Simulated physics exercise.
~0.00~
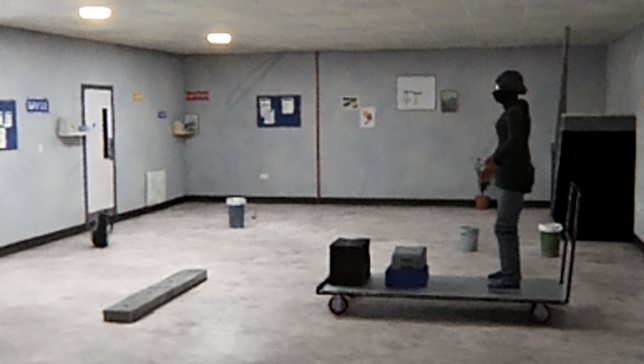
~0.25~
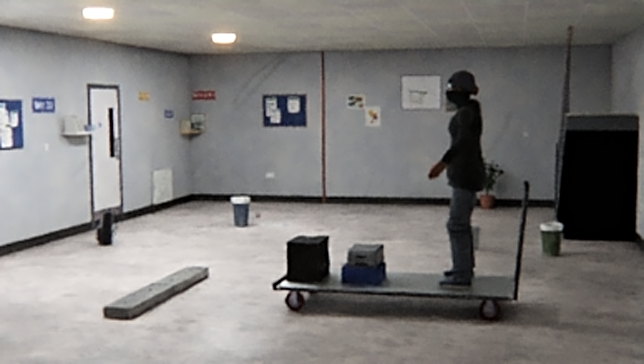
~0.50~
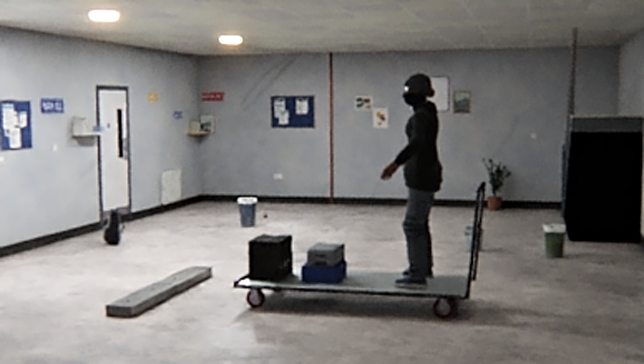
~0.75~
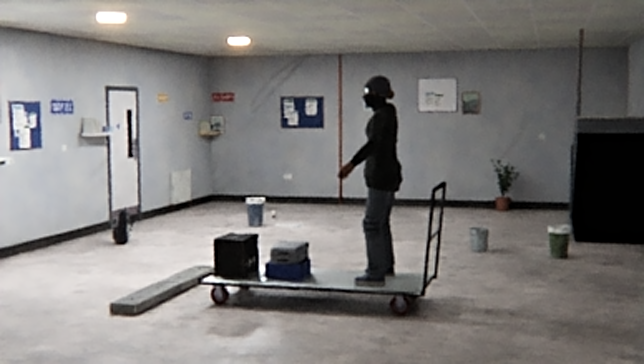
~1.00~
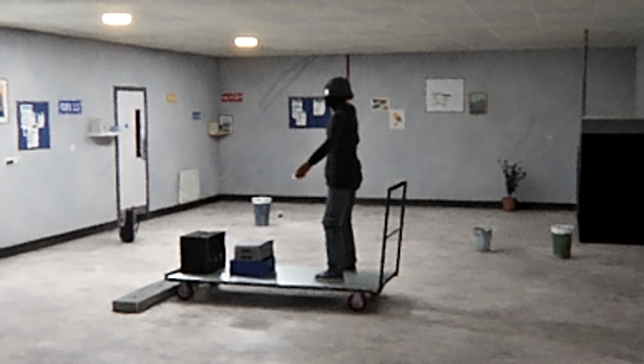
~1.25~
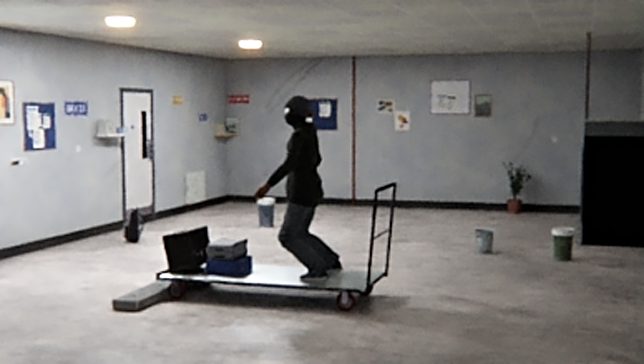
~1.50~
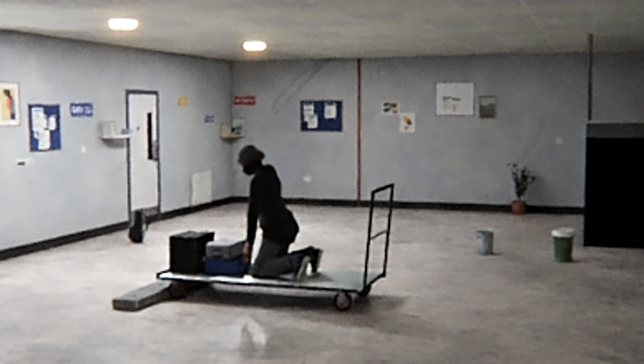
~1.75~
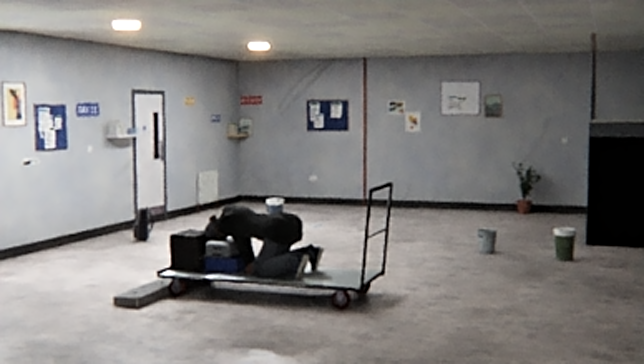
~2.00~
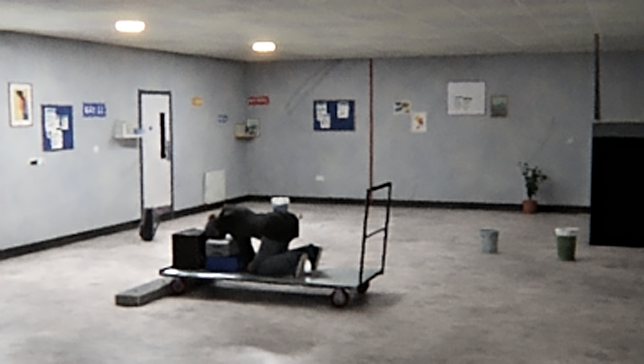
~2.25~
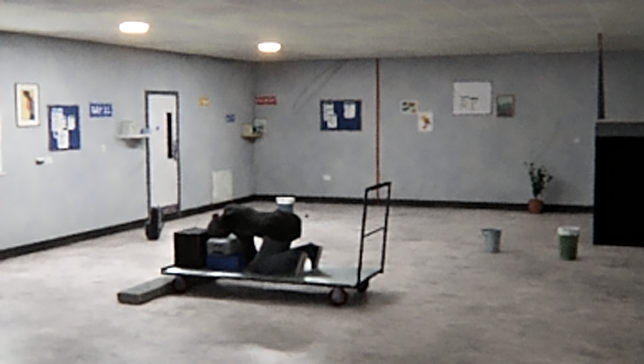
In a grey-walled room with a door at the left and noticeboards on the walls, seen from the side by a slowly drifting camera, a flat trolley rolls left across the floor. A person in dark clothes and a cap stands near its handle, behind a black box at the front and a grey case on a blue box. The trolley meets a low grey beam and stops. The black box tips forward briefly, then settles upright, while the rider's knees buckle. The rider drops to a kneel and folds forward, ending slumped behind the boxes, all still aboard.
